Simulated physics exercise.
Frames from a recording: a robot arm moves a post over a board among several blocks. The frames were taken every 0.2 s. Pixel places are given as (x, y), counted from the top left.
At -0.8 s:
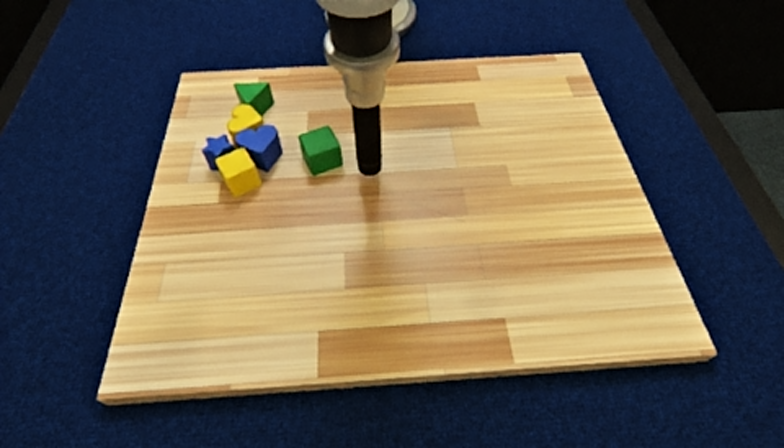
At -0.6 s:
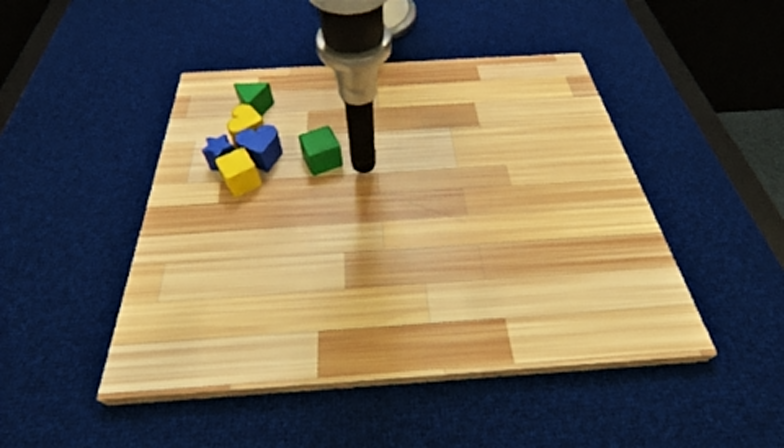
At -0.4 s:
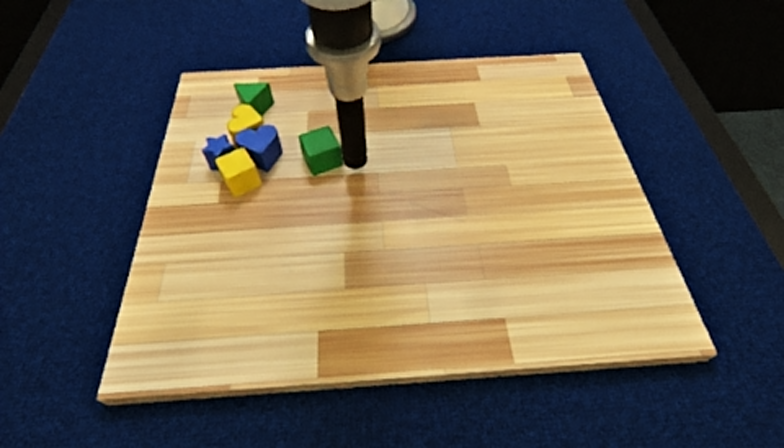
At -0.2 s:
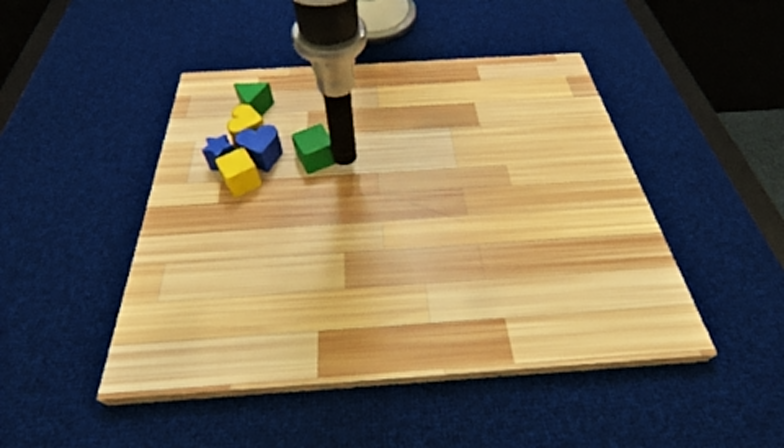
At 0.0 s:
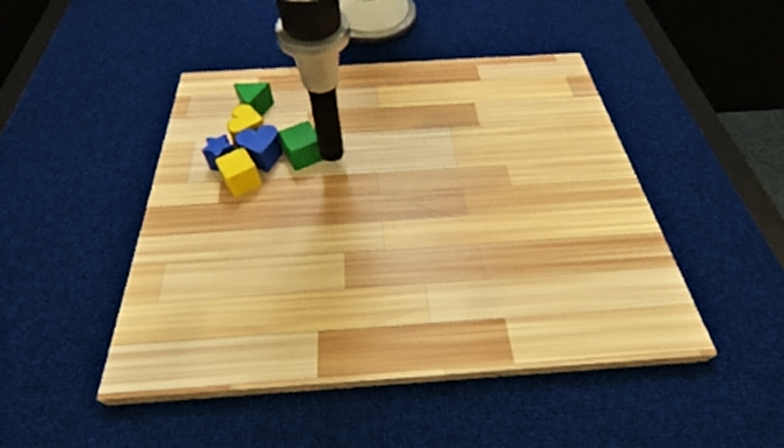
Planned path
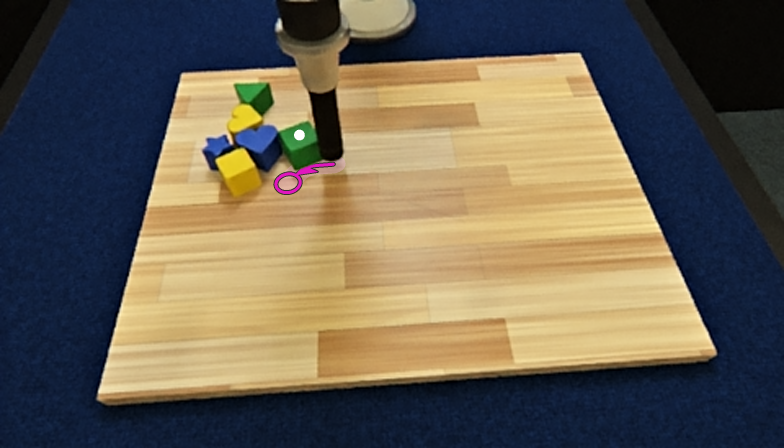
On a wooden board over blue fabric, a robot arm moves a dark post left toward a green block, then pushes it a short way left, up close to a cluster of blue, yellow and green blocks that stay still.
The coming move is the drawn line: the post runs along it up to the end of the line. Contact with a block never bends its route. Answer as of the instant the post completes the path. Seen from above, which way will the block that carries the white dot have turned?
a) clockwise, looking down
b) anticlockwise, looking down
a - clockwise, looking down.
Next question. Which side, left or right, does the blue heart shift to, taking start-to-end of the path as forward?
The answer is right: Facing from the path's start to its end, that's where the blue heart shifts.
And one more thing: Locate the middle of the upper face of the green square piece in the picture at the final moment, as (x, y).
The middle of its upper face should be somewhere near (277, 131).
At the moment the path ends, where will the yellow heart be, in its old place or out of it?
It ends up somewhere else.
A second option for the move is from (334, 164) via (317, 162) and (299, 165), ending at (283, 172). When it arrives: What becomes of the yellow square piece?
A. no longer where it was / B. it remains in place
B: It remains in place.
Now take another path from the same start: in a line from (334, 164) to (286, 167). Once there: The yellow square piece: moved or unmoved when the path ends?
Stays put.
Drawn move, from (334, 164) through (316, 166) and (299, 171) to (288, 183); the dot is on the green square piece.
The first path, step by step. Halfway along, post at (304, 157); yellow heart at (237, 115); blue heart at (247, 134), turned 25° anticlockwise; green square piece at (280, 130), turned 30° clockwise.
At the end, post at (285, 173); blue star-shaped block at (213, 144); yellow heart at (236, 114); blue heart at (244, 133), turned 15° anticlockwise; green square piece at (277, 131), turned 35° clockwise.
